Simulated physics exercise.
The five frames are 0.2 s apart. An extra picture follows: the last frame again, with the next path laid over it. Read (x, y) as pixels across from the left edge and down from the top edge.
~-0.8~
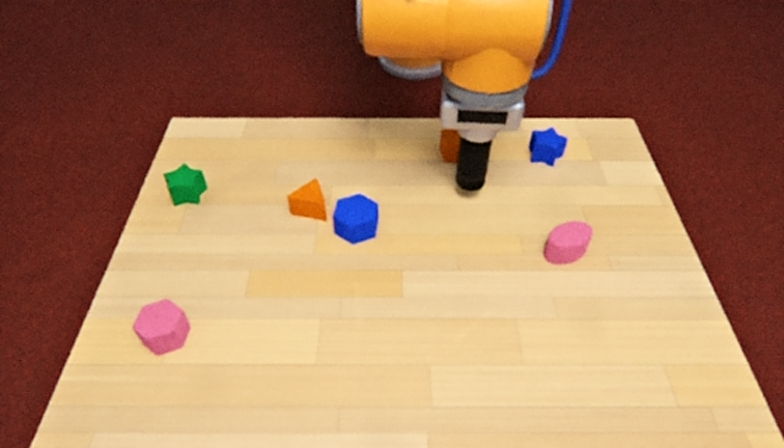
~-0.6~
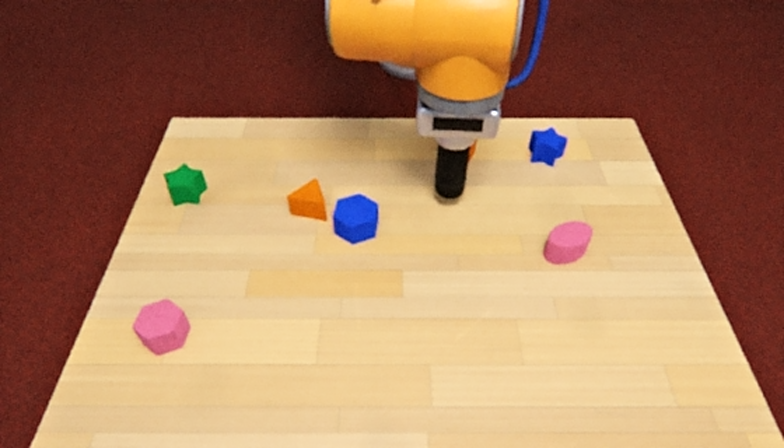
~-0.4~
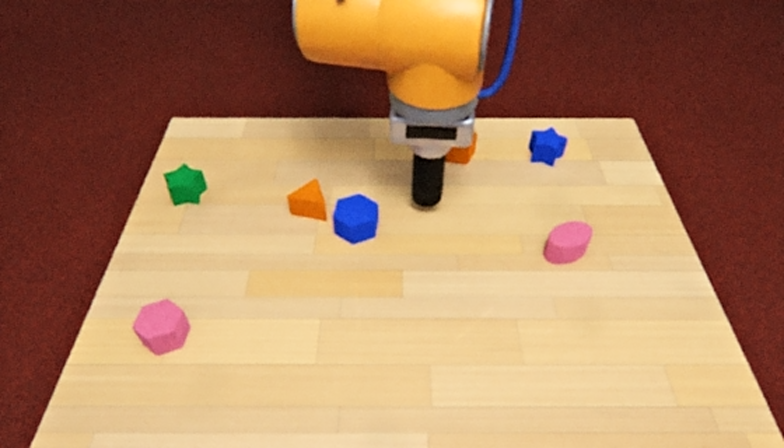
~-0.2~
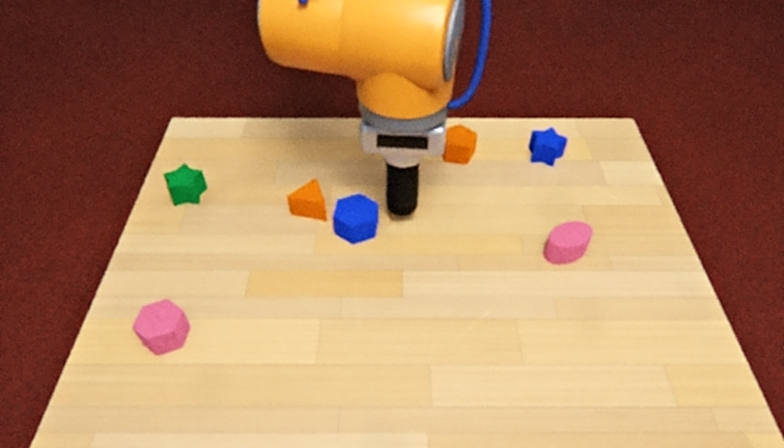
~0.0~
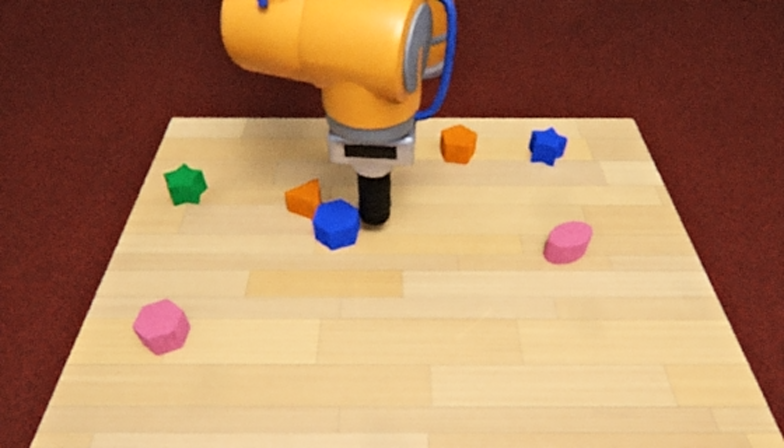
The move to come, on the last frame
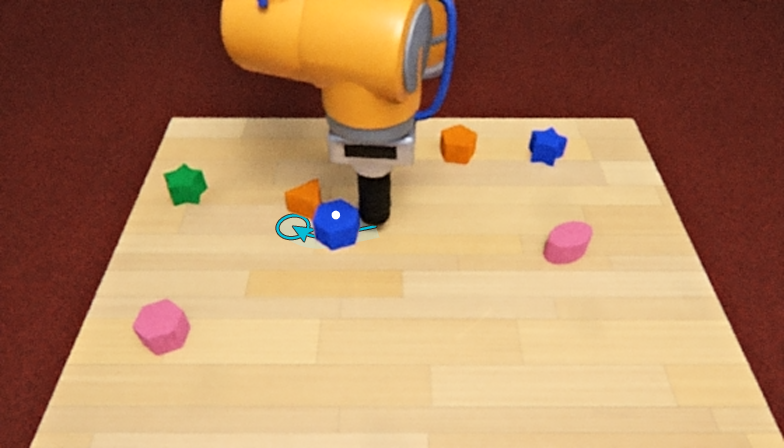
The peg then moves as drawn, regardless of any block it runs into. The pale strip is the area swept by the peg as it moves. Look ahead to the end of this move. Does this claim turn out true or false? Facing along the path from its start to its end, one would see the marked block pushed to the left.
Answer: True.
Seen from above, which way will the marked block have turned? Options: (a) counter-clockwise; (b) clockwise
The one that fits is a, counter-clockwise.
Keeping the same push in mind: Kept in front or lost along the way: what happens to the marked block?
I predict the peg has moved past it.
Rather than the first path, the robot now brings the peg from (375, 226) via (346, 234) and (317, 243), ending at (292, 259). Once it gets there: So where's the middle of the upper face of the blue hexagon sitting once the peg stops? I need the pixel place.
It will likely be found at (247, 241).
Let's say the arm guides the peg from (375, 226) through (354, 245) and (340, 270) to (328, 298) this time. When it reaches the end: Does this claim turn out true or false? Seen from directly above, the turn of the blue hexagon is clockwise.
The statement is true.
The line goes from (375, 226) via (347, 232) and (318, 236), ending at (293, 227); the dot is on the blue hexagon.
What follows on the original path. Halfway along, peg (329, 225); orange triangle (304, 190); blue hexagon (290, 228).
At the end, peg (291, 216); orange triangle (304, 190); blue hexagon (263, 231), turned 55° anticlockwise.
